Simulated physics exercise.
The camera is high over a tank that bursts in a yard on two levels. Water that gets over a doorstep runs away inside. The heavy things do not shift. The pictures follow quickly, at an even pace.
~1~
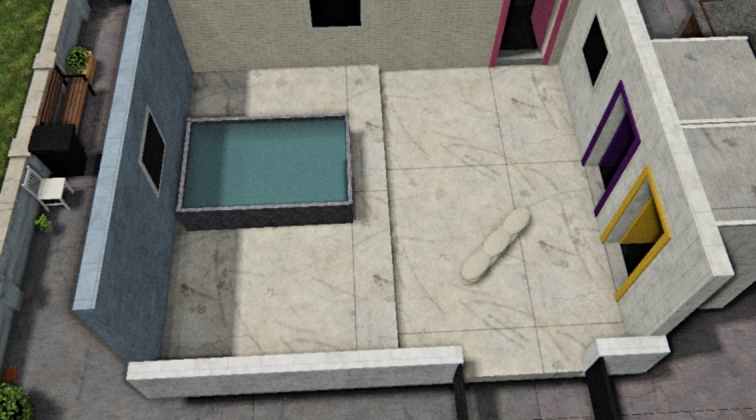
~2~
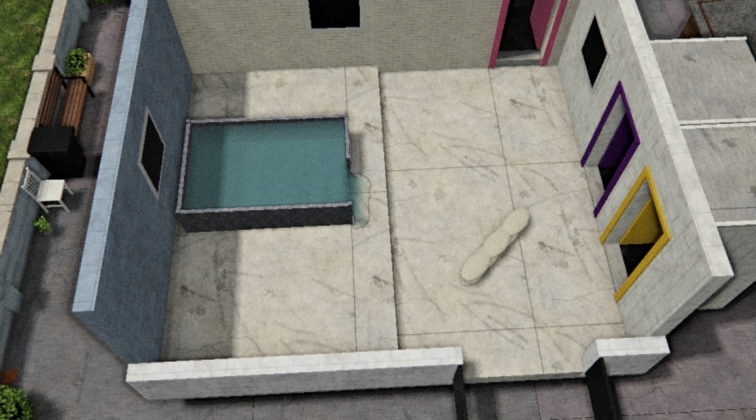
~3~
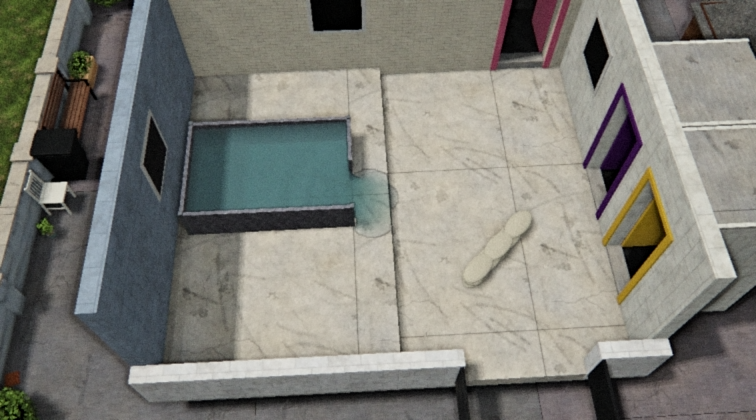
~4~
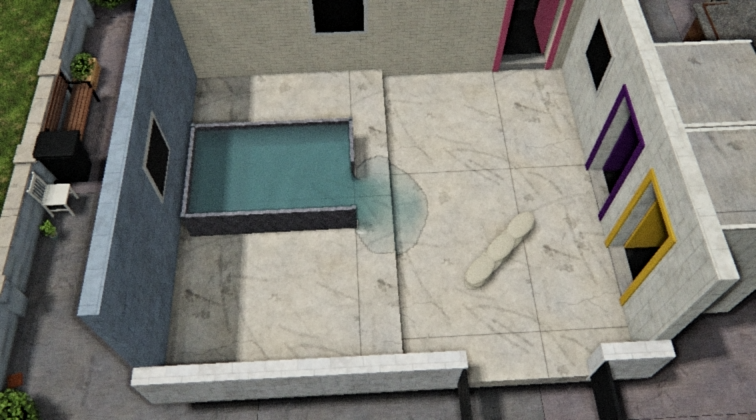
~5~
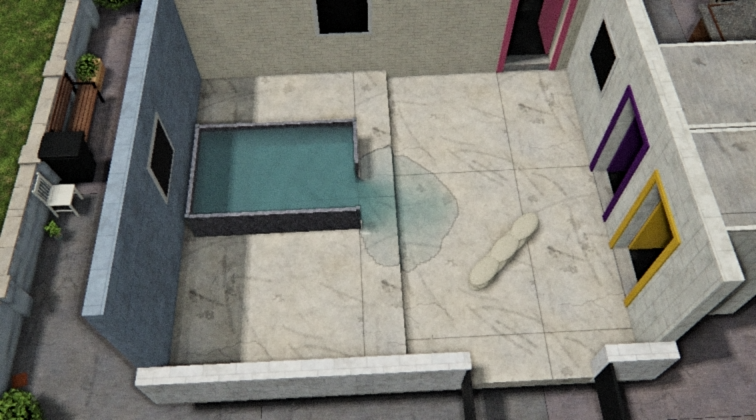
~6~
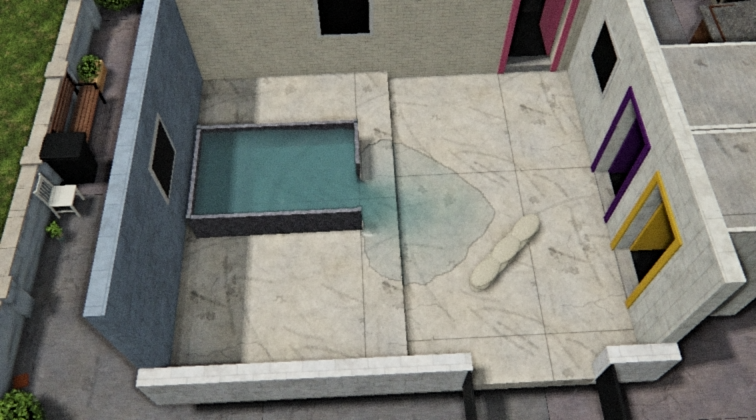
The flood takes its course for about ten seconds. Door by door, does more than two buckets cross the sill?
In the end: The purple door takes more than that; the yellow door stays under that; the pink door stays under that.
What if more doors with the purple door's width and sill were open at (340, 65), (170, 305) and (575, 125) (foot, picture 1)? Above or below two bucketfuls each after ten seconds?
In that order: Is under, stays under, passes that mark.
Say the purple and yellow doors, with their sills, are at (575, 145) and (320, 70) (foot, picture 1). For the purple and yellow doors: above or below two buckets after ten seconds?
Then: Purple goes over, yellow holds.
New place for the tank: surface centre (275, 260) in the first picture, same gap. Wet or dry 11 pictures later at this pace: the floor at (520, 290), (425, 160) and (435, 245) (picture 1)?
One after the other: Awash, not flooded, covered.
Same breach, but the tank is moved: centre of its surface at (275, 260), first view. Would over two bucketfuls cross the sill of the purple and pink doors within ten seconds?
My reading: The purple door takes less; the pink door keeps below it.
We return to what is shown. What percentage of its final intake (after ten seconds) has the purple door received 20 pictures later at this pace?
Near 45 in a hundred.
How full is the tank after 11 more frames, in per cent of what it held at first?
Close to 70 %.
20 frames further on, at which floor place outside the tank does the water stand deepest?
Close to (562, 76).
A moment on, water covers 20 % of the floor; the purple door not reached, the yellow door not reached, the pink door not reached.
Next, water covers 35 % of the floor; the purple door under two buckets in, the yellow door not reached, the pink door not reached.
Then, water covers 40 % of the floor; the purple door over two buckets in, the yellow door wet at the sill, nothing in, the pink door wet at the sill, nothing in.
Later, water covers 55 % of the floor; the purple door far over two buckets in, the yellow door wet at the sill, nothing in, the pink door under two buckets in.
In the end, water covers 55 % of the floor; the purple door far over two buckets in, the yellow door wet at the sill, nothing in, the pink door under two buckets in.
